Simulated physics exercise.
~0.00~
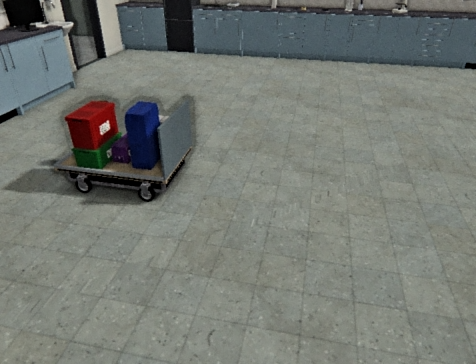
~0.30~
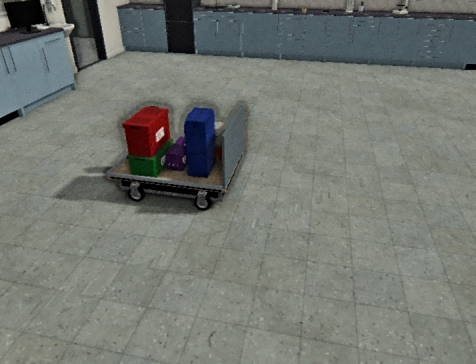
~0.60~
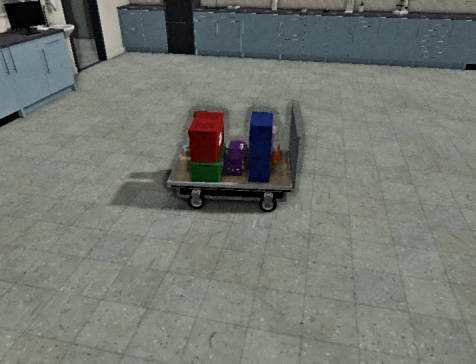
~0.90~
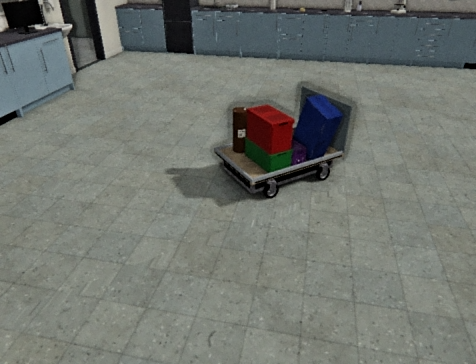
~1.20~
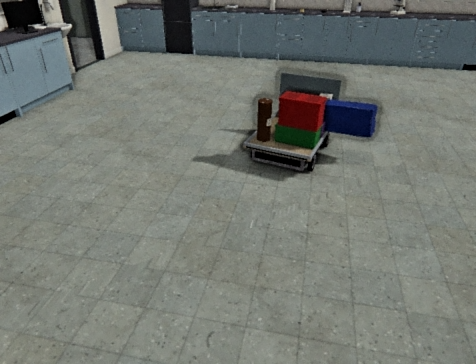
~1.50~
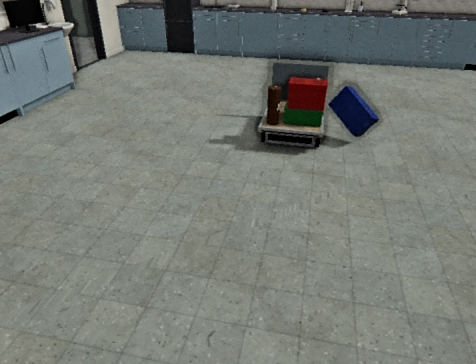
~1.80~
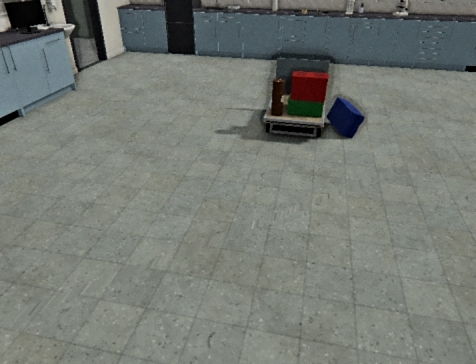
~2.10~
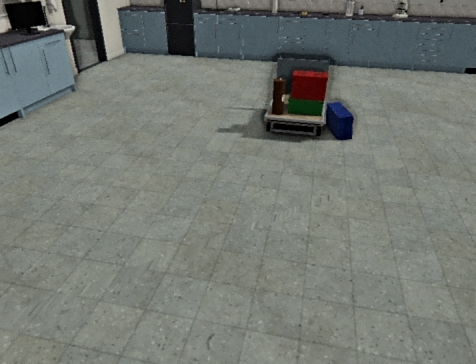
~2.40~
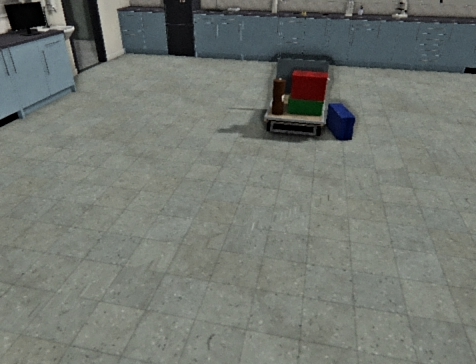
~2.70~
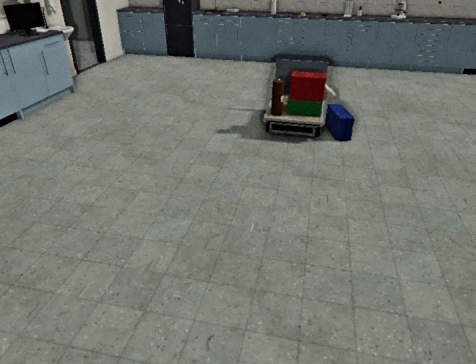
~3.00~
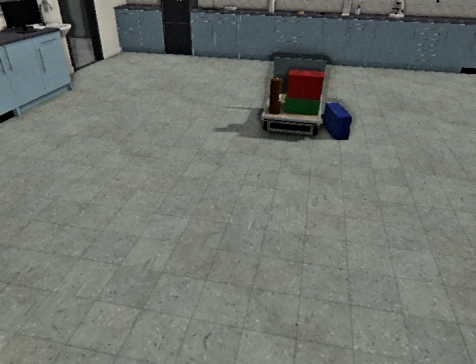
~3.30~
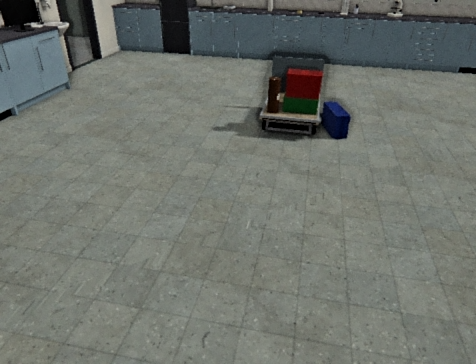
A loaded cart rolls right, swings away toward the counters and stops after dropping its blue box.
